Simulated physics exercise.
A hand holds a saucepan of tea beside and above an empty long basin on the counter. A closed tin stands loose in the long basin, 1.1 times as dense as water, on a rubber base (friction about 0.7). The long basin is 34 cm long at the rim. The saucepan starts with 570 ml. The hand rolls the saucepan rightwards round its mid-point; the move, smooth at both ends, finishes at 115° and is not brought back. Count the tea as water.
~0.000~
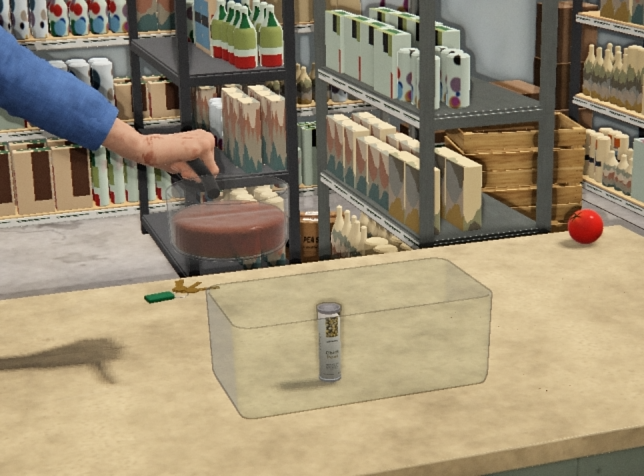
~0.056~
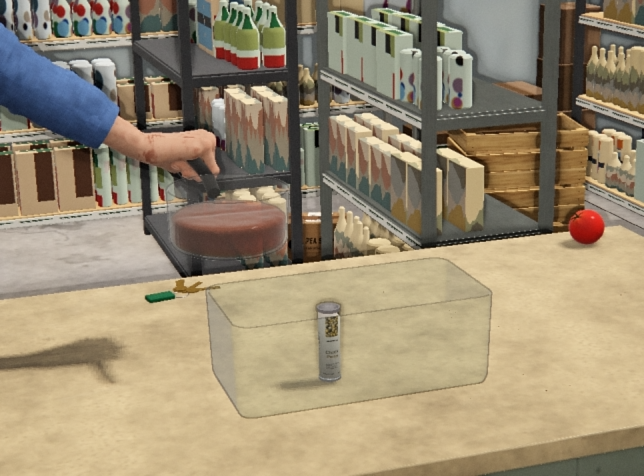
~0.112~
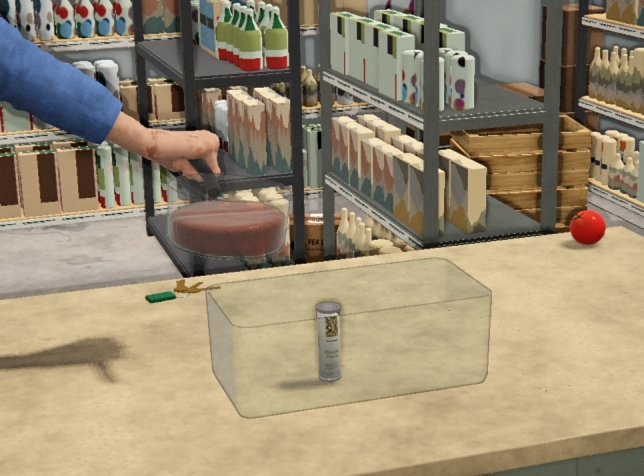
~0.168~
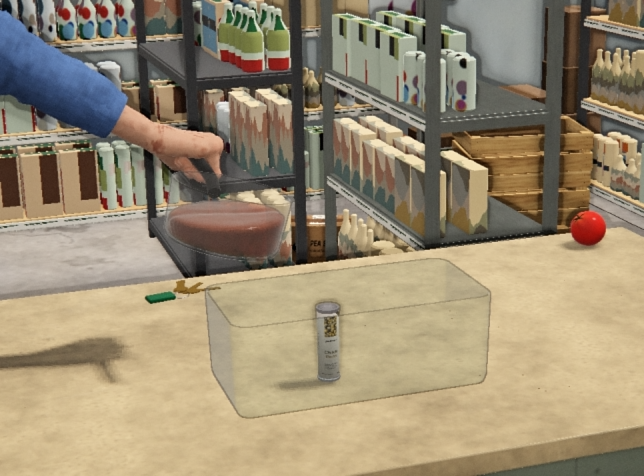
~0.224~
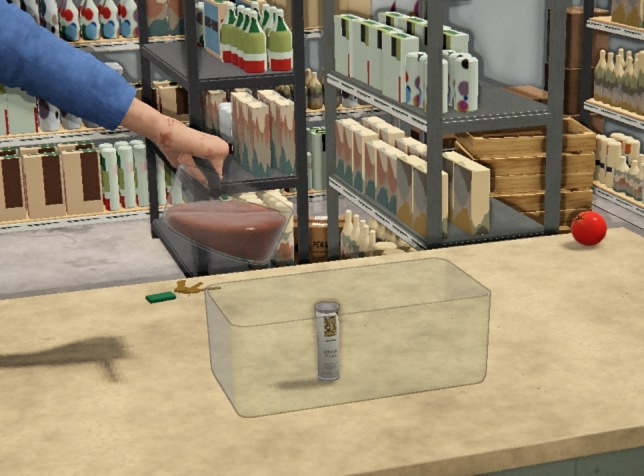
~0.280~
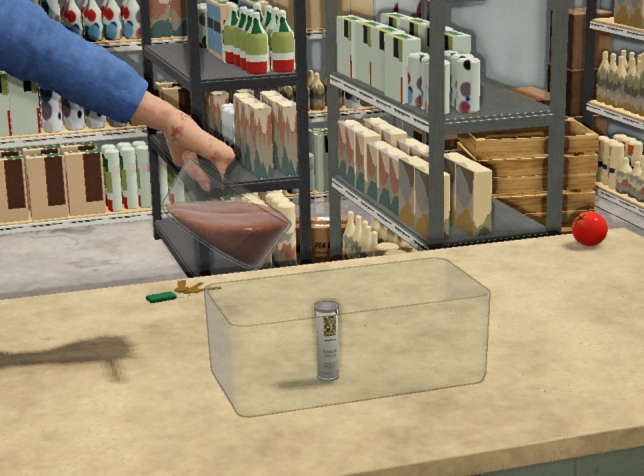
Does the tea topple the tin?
The tin topples.
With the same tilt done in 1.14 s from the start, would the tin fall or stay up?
The tin keeps standing.
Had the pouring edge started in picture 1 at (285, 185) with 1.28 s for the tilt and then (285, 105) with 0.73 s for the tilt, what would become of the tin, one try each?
First it keeps standing; then it topples.
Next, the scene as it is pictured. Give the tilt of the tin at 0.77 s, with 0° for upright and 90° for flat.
Near 15° from upright.
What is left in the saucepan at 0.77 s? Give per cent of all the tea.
Near 3 in a hundred.
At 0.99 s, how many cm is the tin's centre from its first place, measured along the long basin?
Some 6 cm.
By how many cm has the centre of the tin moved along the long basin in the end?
About 7.5 cm.
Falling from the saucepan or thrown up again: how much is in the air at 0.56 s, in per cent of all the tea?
Near 28 in a hundred.
Then, 0.56 s in, the tilt is 101° and 22 per cent is still to pour; the tin stands where it began.
Then, 0.77 s in, the tilt is 115° and 3 per cent is still to pour; the tin leans 14°.
Then, 0.99 s in, the tilt is 115° and 0 per cent is still to pour; the tin lies on its side.
Then, 1.23 s in, the tilt is 115° and 0 per cent is still to pour; the tin lies on its side.
Finally, the tin lies on its side.
